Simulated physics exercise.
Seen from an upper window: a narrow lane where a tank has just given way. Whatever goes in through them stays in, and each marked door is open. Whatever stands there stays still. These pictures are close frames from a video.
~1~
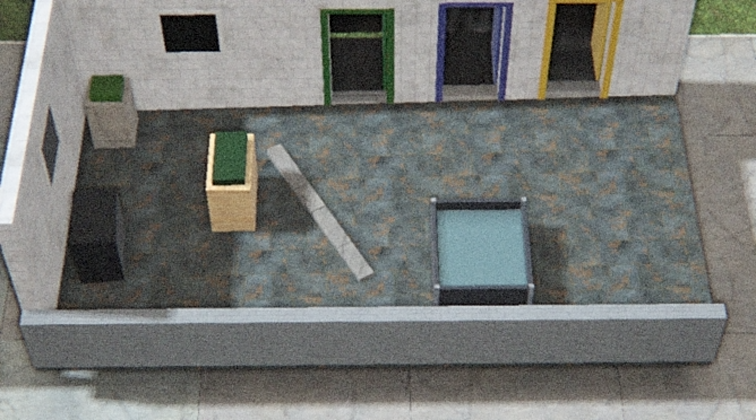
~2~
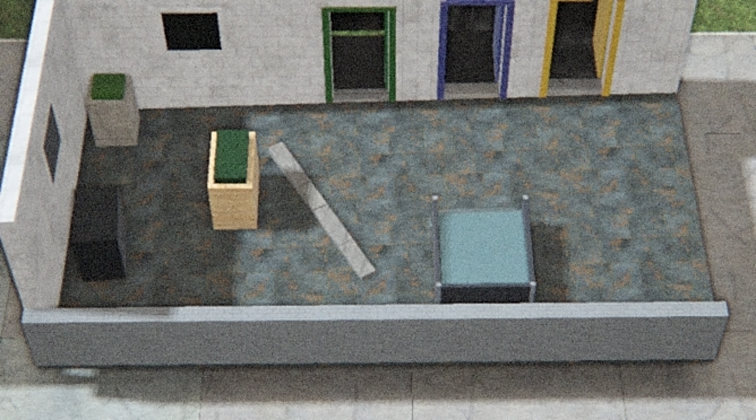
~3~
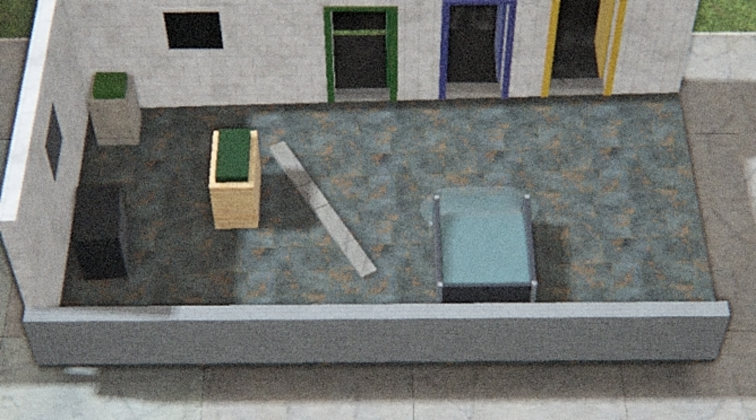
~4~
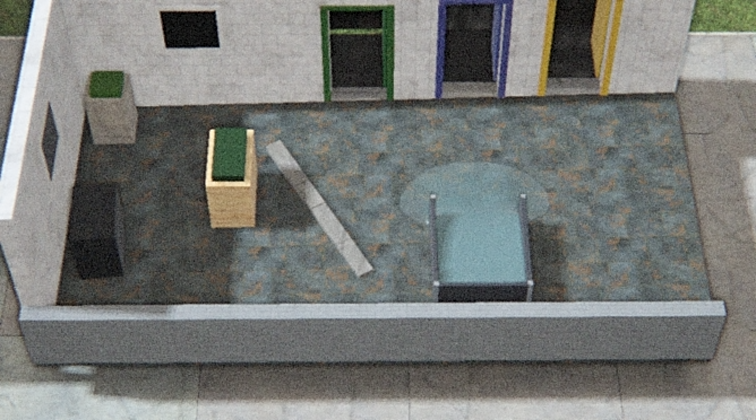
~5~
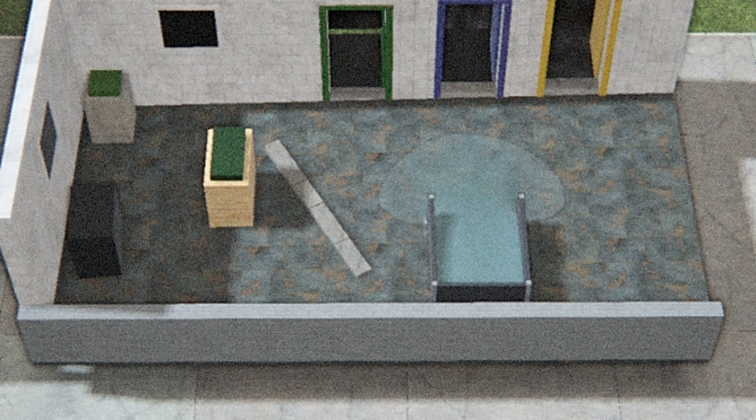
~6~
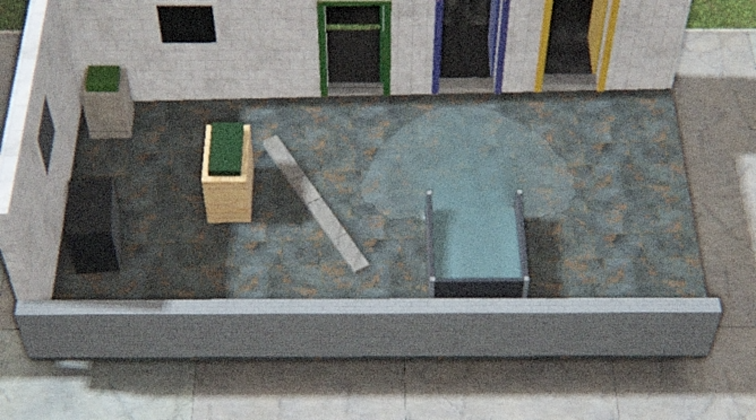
A glass-sided tank of pale blue water stands right of centre in a walled lane, viewed from an upper window. Left of it are a leaning-looking grey plank on mottled paving, a tan planter topped with green, a dark box and a grey planter, with green, blue and yellow doorways behind. The tank's far side opens and water spreads in a widening, rounded sheet toward the doorways, while the view shifts slightly.
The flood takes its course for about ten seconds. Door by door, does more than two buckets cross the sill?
Green door: Over two buckets. Yellow door: Two buckets at most. Blue door: Over two buckets.
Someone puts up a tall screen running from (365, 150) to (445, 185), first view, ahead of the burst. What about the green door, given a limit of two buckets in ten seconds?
Taking them one at a time, green door stays within the limit.
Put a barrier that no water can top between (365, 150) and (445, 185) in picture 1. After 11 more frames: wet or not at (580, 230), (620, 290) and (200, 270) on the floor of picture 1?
Untouched, untouched, untouched.
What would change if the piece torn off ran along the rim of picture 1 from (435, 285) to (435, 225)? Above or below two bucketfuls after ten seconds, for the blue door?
In that case blue door comes in lower.
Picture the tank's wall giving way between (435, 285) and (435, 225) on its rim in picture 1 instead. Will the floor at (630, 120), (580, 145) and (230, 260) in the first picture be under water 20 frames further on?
Point by point: Unwetted; unwetted; soaked.
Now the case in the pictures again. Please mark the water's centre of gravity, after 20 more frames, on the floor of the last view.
At about (418, 146).
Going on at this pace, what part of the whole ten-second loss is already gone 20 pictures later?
Near 75 in a hundred.
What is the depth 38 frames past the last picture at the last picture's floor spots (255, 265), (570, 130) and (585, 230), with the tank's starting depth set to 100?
Respectively 0, 4 and 2 per cent.
A moment on, water covers 20 % of the floor; the green door wet at the sill, nothing in, the yellow door not reached, the blue door over two buckets in.
Next, water covers 30 % of the floor; the green door under two buckets in, the yellow door wet at the sill, nothing in, the blue door far over two buckets in.
Then, water covers 35 % of the floor; the green door over two buckets in, the yellow door wet at the sill, nothing in, the blue door far over two buckets in.
Later, water covers 50 % of the floor; the green door over two buckets in, the yellow door wet at the sill, nothing in, the blue door far over two buckets in.
In the end, water covers 50 % of the floor; the green door over two buckets in, the yellow door wet at the sill, nothing in, the blue door far over two buckets in.
